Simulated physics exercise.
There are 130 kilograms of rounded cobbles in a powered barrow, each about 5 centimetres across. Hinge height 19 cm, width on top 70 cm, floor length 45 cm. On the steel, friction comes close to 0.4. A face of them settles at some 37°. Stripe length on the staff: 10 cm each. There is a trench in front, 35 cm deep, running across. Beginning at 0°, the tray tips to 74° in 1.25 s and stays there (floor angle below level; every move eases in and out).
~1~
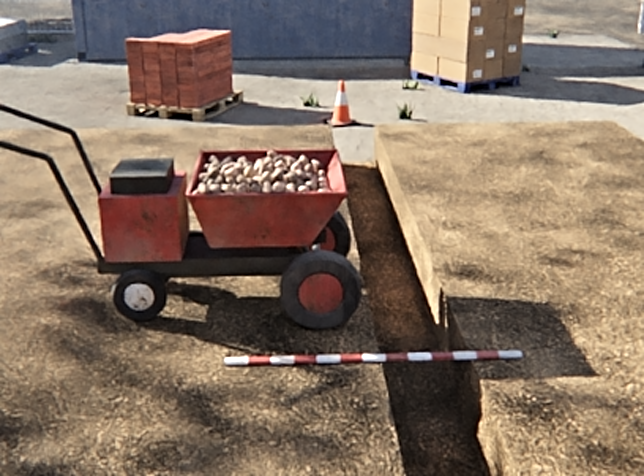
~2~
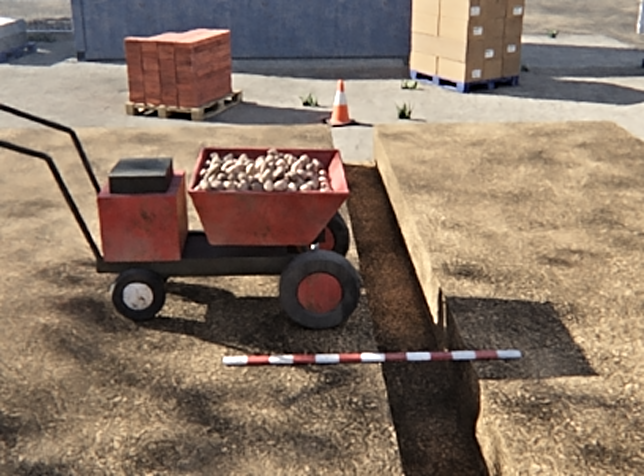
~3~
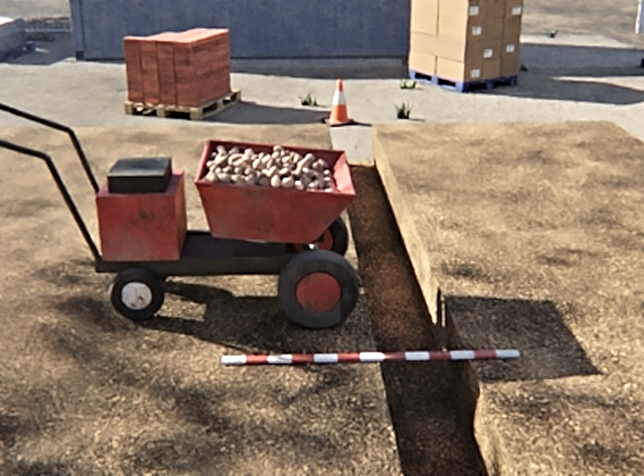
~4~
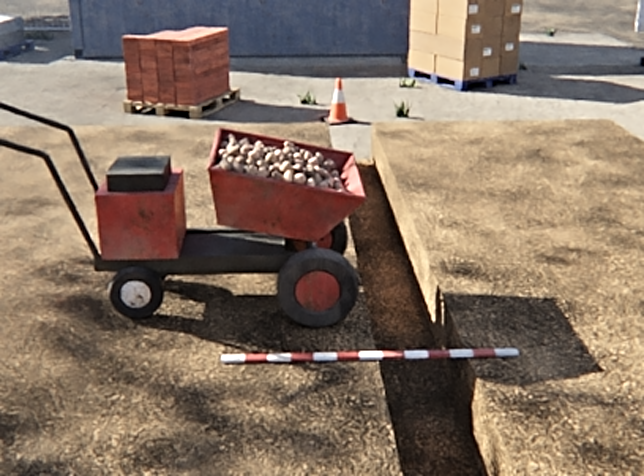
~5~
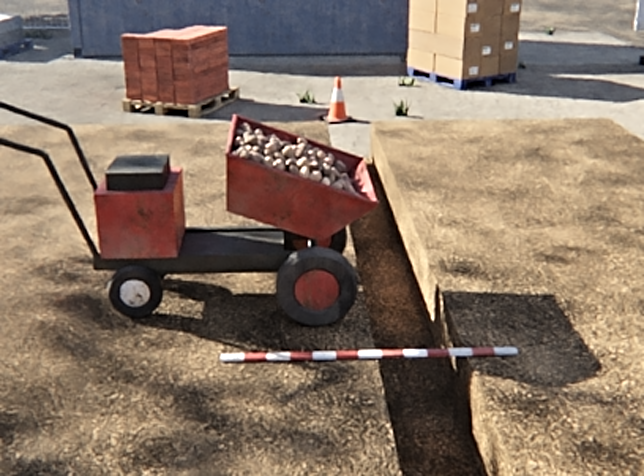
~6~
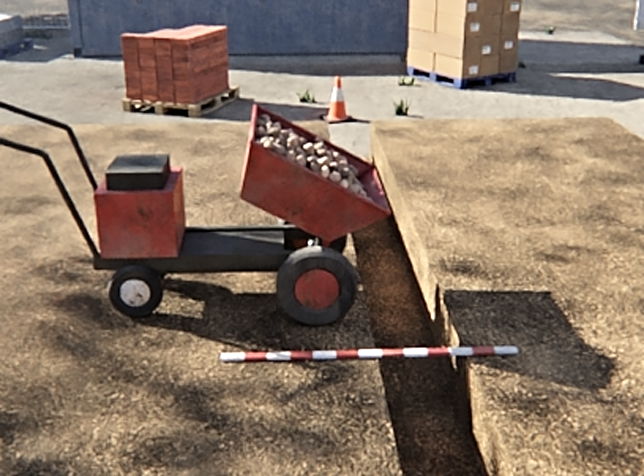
On sunlit bare ground beside a narrow trench, a small red dumper with black handles sits with its tray full of pale, rounded stones. The tray starts level, then tilts toward the trench on the right, its back end rising steadily to a steep slant while the wheels stay still.
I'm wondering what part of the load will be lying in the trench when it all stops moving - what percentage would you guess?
I would guess about 55 per cent.
Then, 0.4 s after the last picture the floor is at 63°, 99 % in the tray, 1 % in the trench; the foremost stones are at (434, 242).
Then, 0.8 s after the last picture the floor is at 74°, 58 % in the tray, 14 % in the trench, 28 % past the trench; the foremost stones are at (540, 293).
Then, 1.2 s after the last picture the floor is at 74°, 28 % in the tray, 25 % in the trench, 47 % past the trench; the foremost stones are at (609, 284).
Then, 3.1 s after the last picture the floor is at 74°, 0 % in the tray, 55 % in the trench, 45 % past the trench; the foremost stones are at (644, 268).
